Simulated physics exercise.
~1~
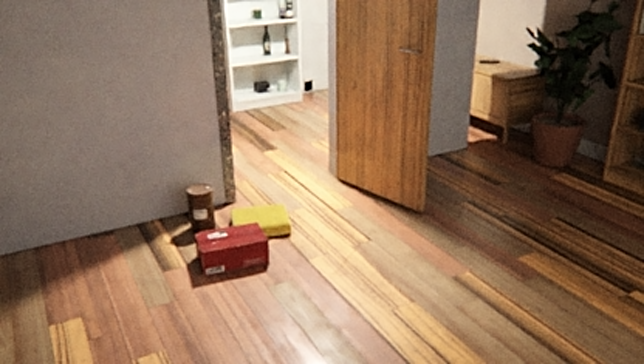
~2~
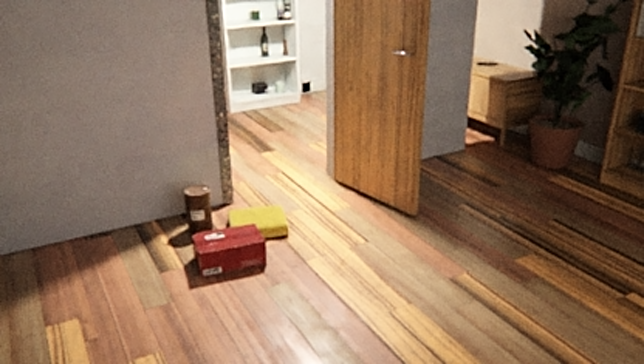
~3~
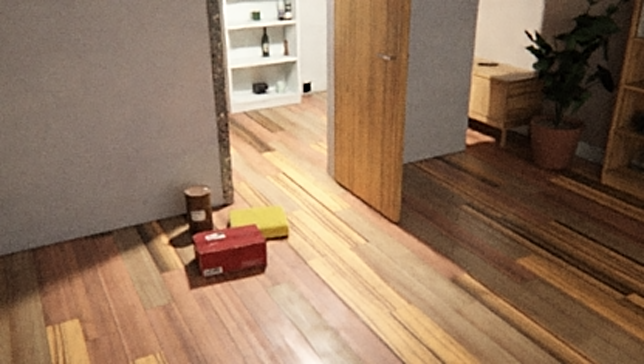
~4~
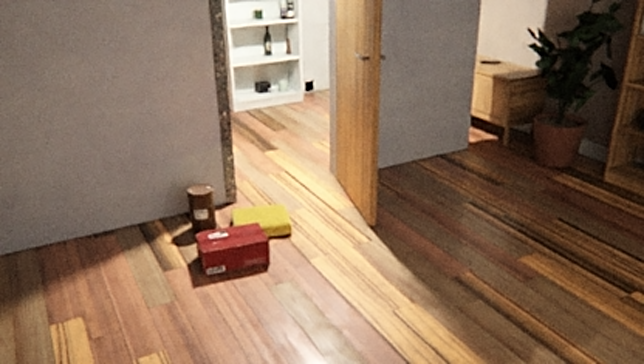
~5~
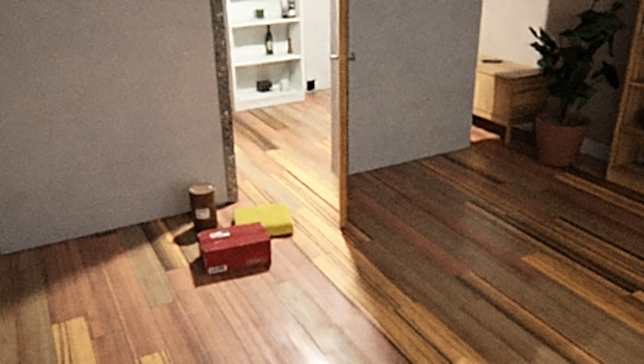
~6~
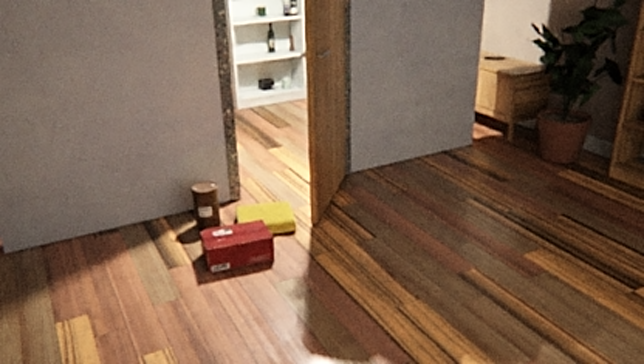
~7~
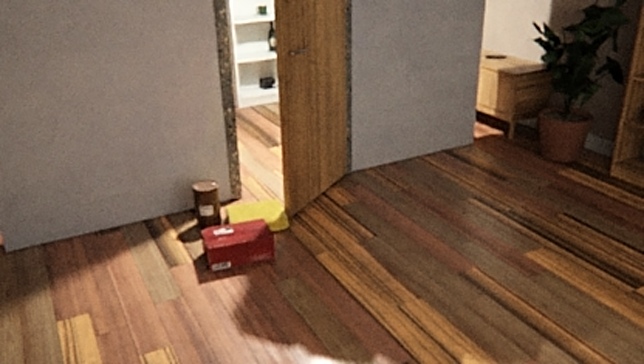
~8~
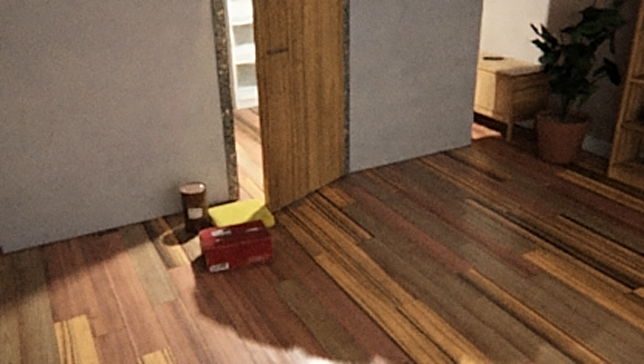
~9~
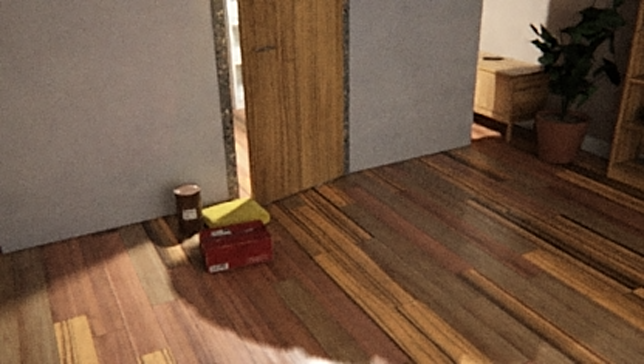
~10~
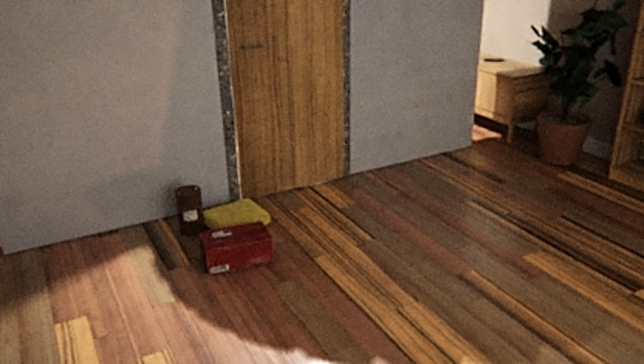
A wooden door stands wide open in a grey wall, with a red box, a yellow cushion and an upright brown canister on the plank floor near the doorway. The door swings steadily toward its frame, narrowing the view of the white shelves in the room beyond. As it nears the items, the yellow cushion slides left behind the red box, and the brown canister shifts slightly left without tipping. The door keeps turning until it fills the doorway and shuts. The red box stays put, with the cushion resting against it and the canister still upright.
